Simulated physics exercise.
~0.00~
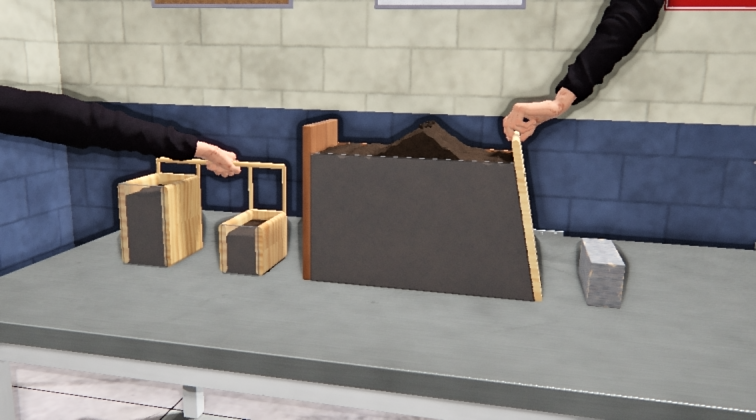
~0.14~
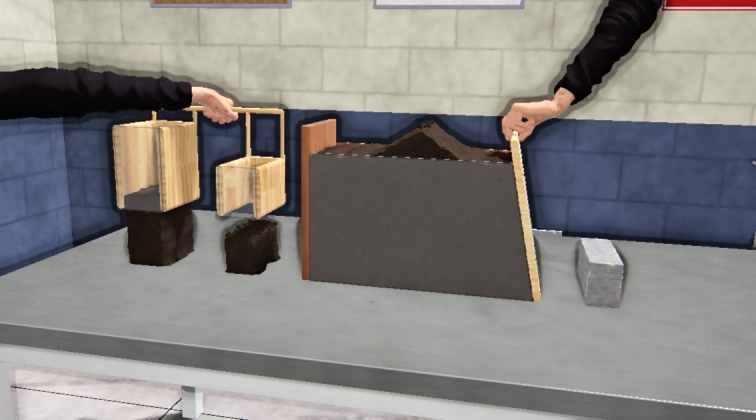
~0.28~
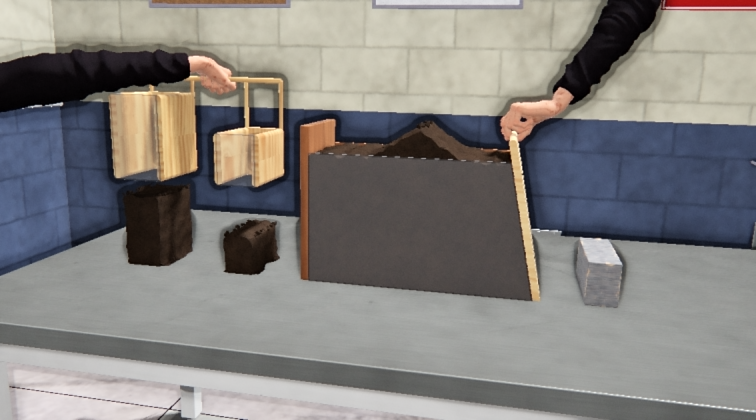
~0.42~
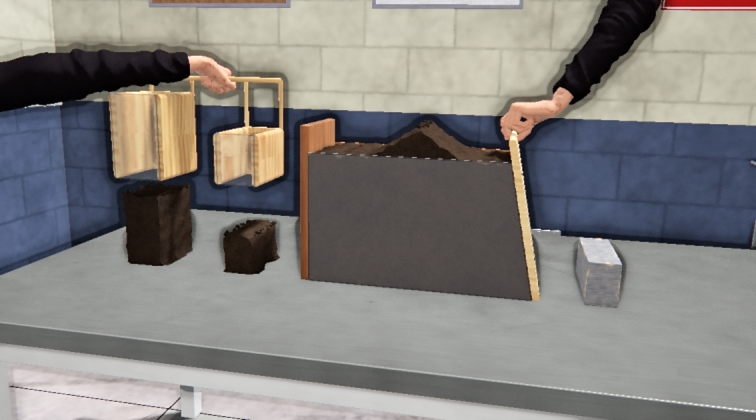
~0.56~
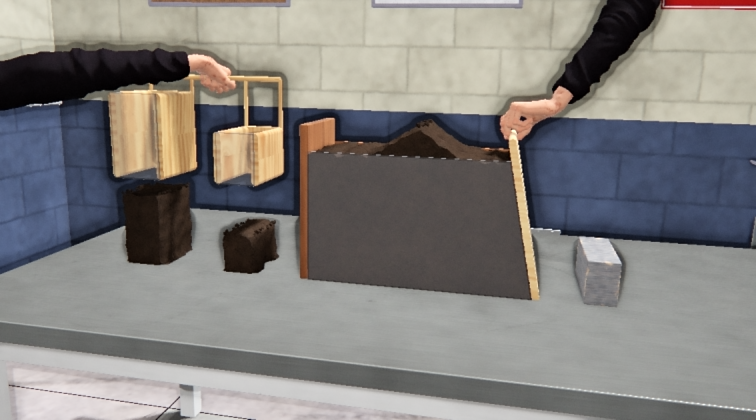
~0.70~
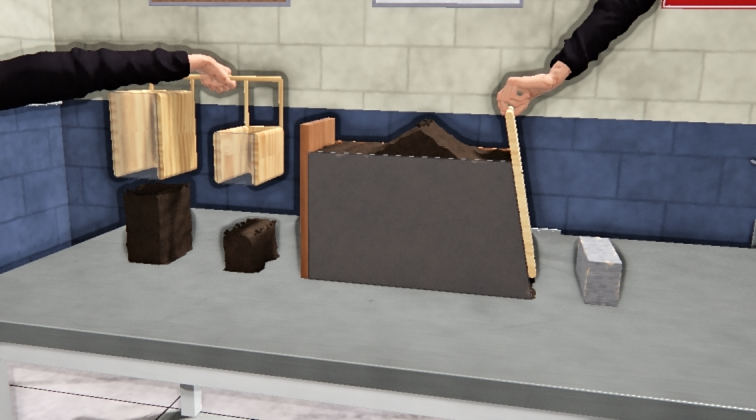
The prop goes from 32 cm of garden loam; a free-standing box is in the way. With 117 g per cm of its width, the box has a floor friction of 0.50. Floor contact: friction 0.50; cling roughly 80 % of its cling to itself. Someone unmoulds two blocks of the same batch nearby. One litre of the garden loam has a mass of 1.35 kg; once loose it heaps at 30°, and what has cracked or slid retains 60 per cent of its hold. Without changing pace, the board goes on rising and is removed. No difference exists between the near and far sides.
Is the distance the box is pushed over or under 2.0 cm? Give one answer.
It comes out under.
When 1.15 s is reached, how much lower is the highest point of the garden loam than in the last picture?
The gap comes to about 0.0 centimetres.
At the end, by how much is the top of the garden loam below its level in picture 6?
Measured change: Some 0.0 cm.
After 0.91 s, the box has not moved.
After 1.15 s, the box has not moved.
After 1.39 s, the box has not moved.
After 1.63 s, the box has not moved.
After 1.68 s, at the end, the box has not moved.
